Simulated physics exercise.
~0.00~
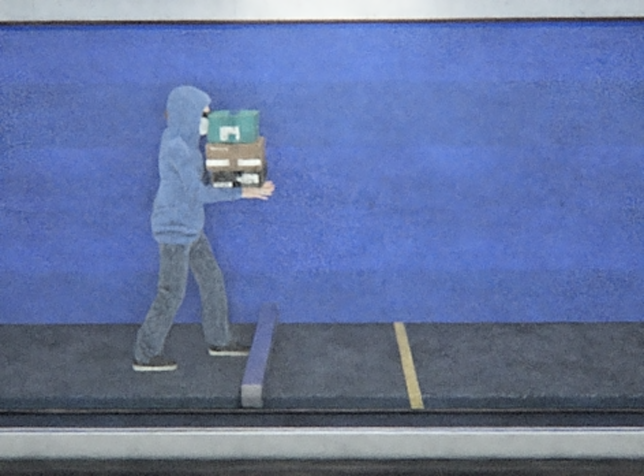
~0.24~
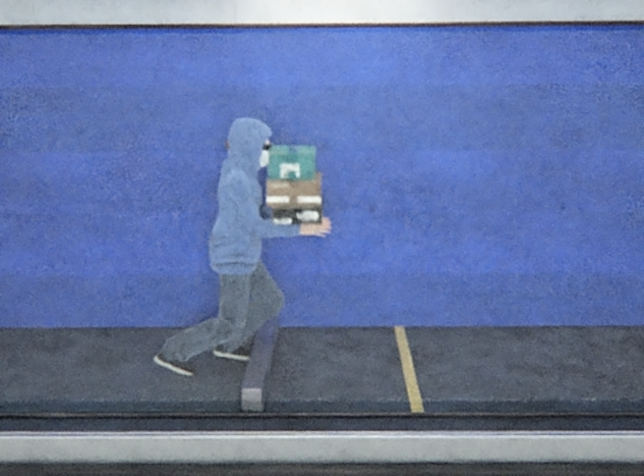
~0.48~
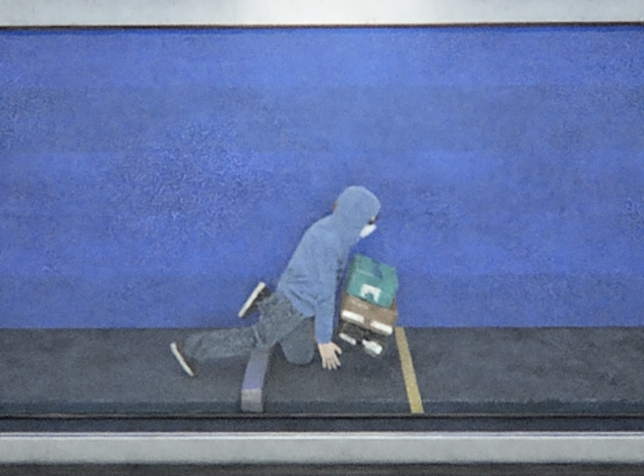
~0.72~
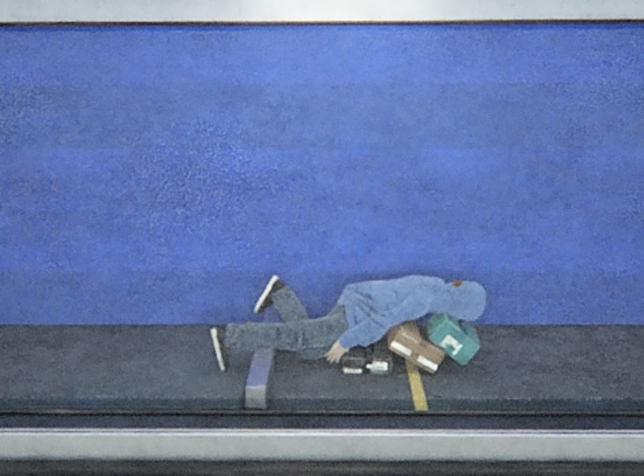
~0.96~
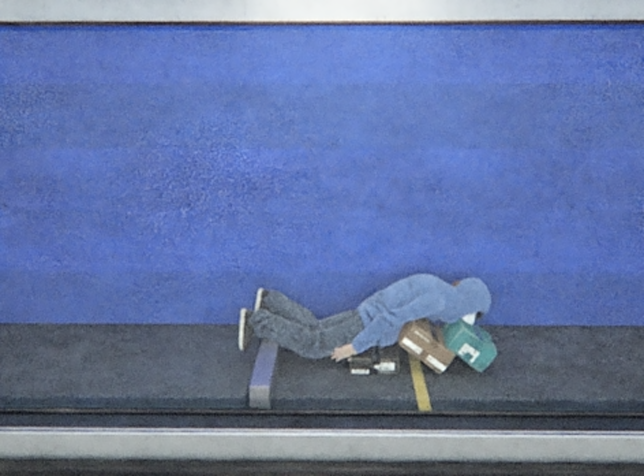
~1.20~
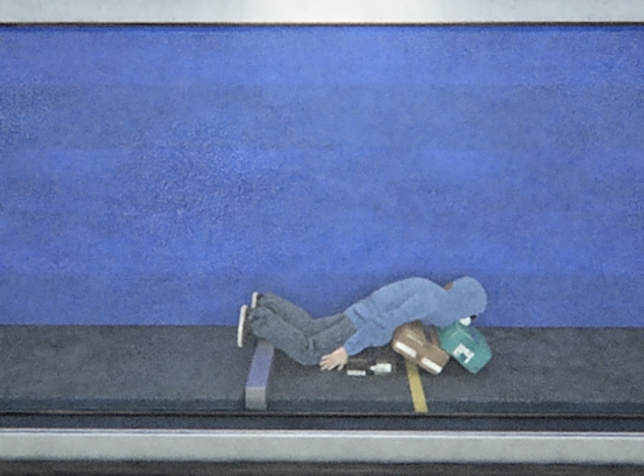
Dark floor by blue wall, hooded figure carrying parcels pitching over a low rail and ending slumped on them across yellow line.
